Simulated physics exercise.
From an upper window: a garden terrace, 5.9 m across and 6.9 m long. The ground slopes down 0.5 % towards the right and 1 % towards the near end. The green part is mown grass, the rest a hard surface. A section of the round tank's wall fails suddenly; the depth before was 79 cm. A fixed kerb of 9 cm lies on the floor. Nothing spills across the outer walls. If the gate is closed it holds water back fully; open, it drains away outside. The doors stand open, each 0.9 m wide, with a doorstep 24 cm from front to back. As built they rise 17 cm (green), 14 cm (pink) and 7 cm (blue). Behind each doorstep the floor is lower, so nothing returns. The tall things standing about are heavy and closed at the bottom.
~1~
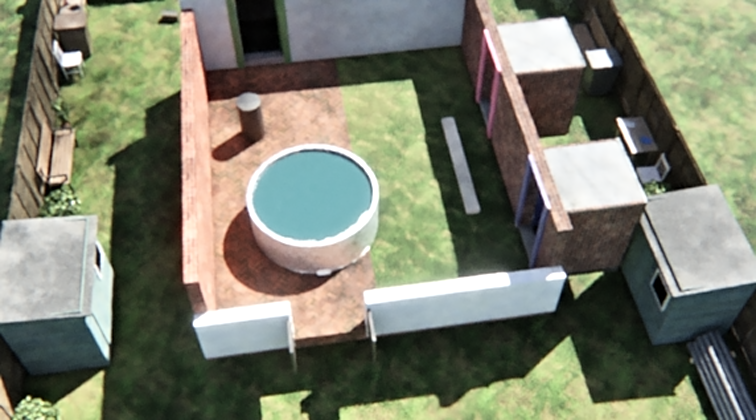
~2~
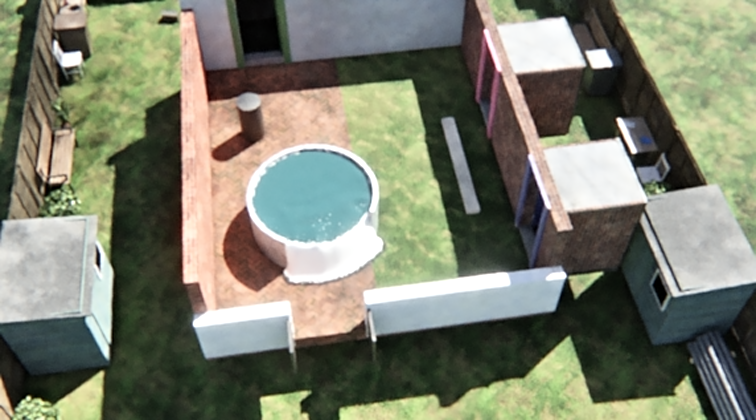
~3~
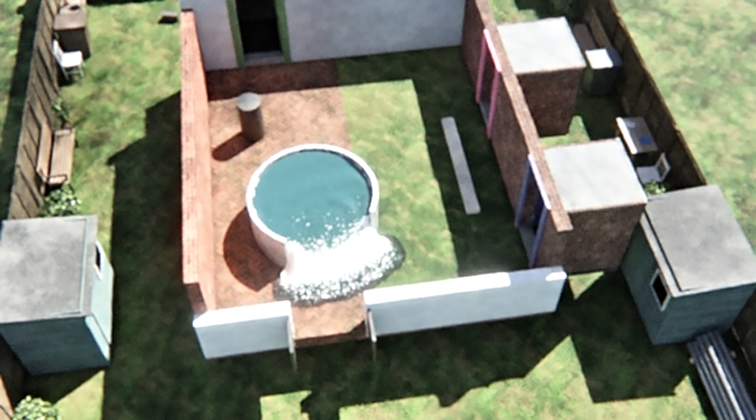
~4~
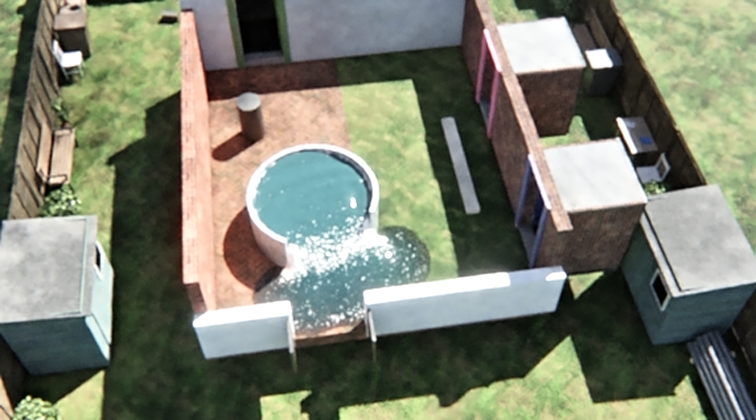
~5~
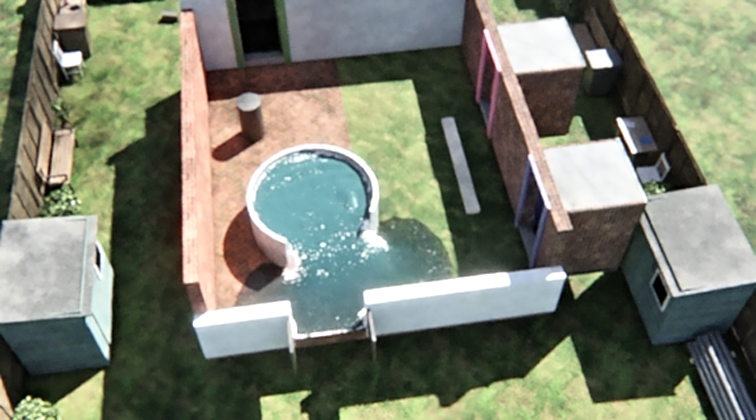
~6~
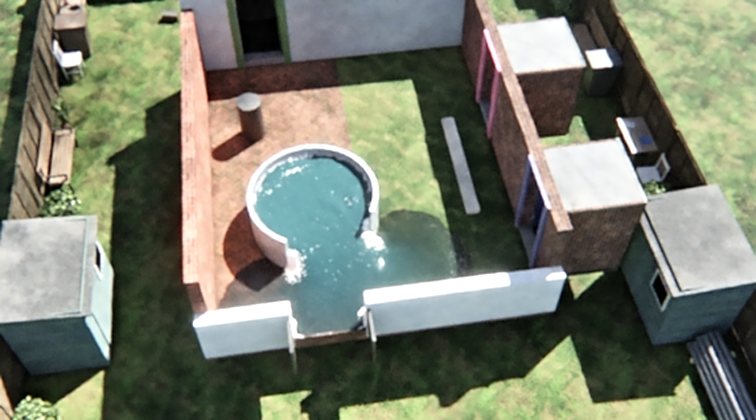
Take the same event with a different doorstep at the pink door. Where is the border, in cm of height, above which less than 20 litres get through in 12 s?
Close to 5.5 cm is just enough.
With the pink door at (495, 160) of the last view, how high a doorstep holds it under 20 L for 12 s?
About 7.5 cm.
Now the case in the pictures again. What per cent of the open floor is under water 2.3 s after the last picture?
About 35 per cent.
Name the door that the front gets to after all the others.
The green one.
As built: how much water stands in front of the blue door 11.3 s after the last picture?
About 7.5 cm.
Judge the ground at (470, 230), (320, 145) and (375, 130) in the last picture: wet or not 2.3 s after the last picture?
In that order: Flooded, still dry, dry.
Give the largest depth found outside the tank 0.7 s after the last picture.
Up to some 50 cm.
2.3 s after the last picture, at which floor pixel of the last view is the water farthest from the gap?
Near (492, 163).
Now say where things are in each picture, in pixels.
The first frame shows still water, 79 cm deep, in the round tank at (313, 196); the pink door at (489, 84) is dry.
In the second frame, the front is at (291, 281), 0.3 m from the gap at (337, 256); 0.4 m2 of floor is wet, 79 cm left at the back.
In the third frame, water pours out at (337, 258) and has run 0.8 m, to a hidden place; about 11 cm deep outside, 79 cm at the back.
In the fourth frame, the front is at a hidden place, 1.3 m from the gap at (337, 260); 3.8 m2 of floor is wet, 78 cm left at the back.
In the fifth frame, the front is at a hidden place, 1.8 m from the gap at (337, 260); 5.5 m2 of floor is wet, 70 cm left at the back.
In the sixth frame, the front is at a hidden place, 2.2 m from the gap at (337, 260); 6.6 m2 of floor is wet, 66 cm left at the back; 3.1 m in a straight line remain to the pink door at (489, 84).
Then, 0.7 s after the last picture water covers 20 % of the floor, deepest (50 cm) near (377, 307); it has not reached the pink door.
Then, 2.3 s after the last picture water covers 35 % of the floor, deepest (30 cm) near (534, 295); it has not reached the pink door.
Then, 11.3 s after the last picture water covers 80 % of the floor, deepest (8 cm) near (514, 298); 5 cm at the pink door, 0 litres in over its 14 cm doorstep.
At the pink door as built, the water peaked near 10 cm, 4.9 s after the last picture.
With a doorstep of 4.5 cm, 34 litres would have come in within the 12 s; with 7.5 cm, 6 litres. So under 20 litres takes about 5.5 cm.
